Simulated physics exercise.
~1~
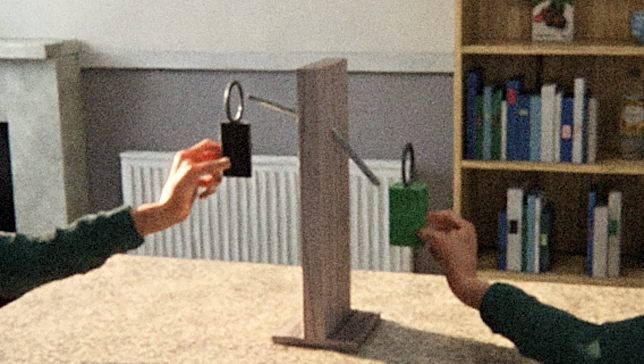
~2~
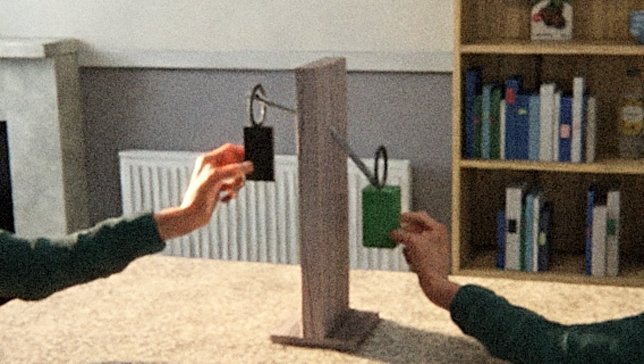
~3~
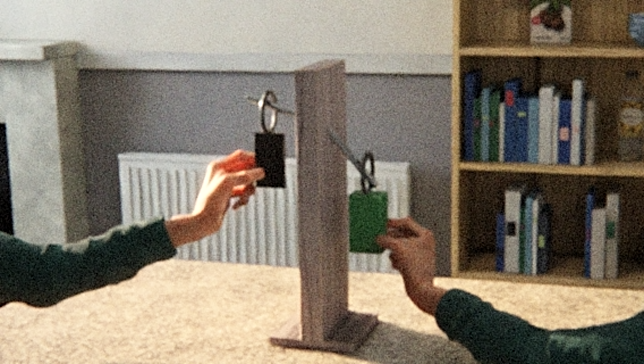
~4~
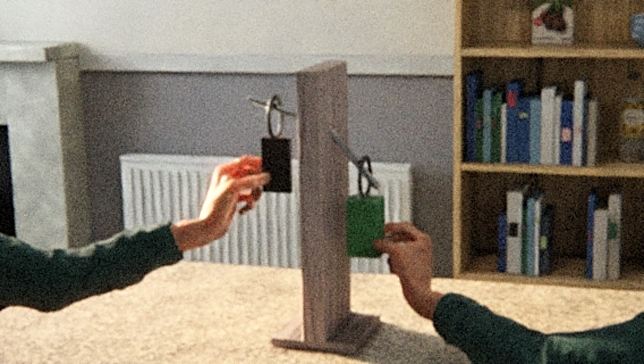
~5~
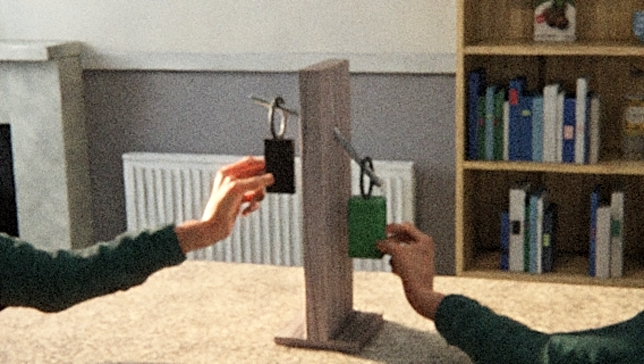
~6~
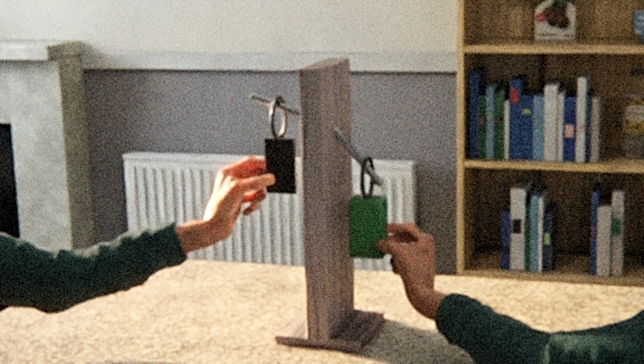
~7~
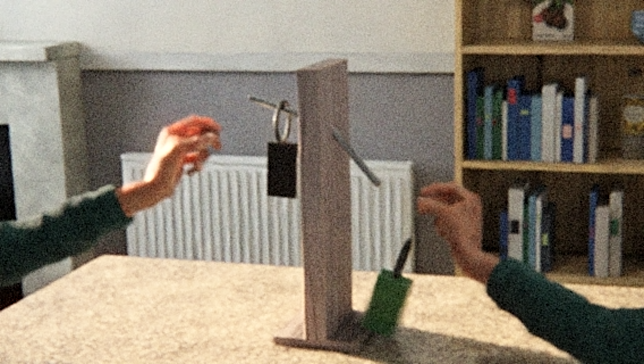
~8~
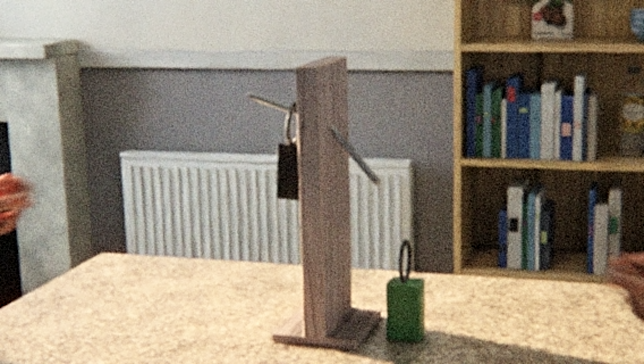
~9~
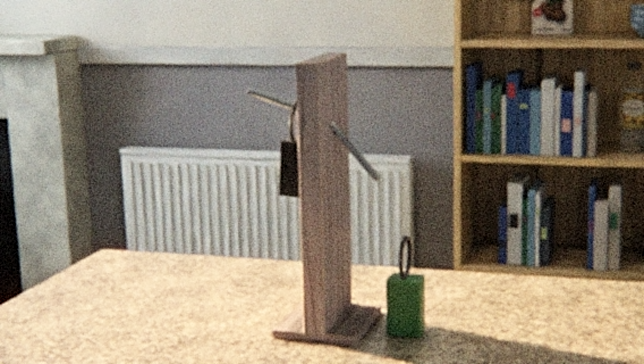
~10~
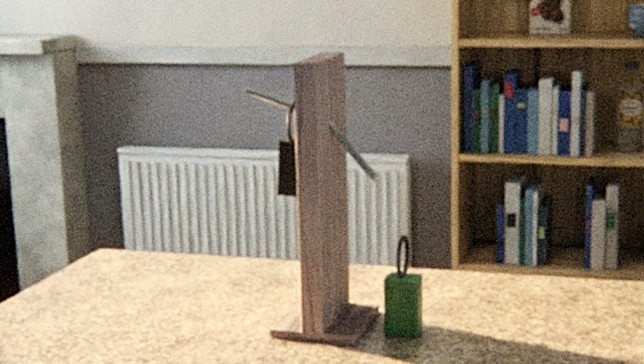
We see two hands bring a black tag and a green pouch onto the sloping pegs of a wooden stand, then let go and withdraw. The green one slides off and drops, ending upright on the table, while the black one stays hanging on the left peg.
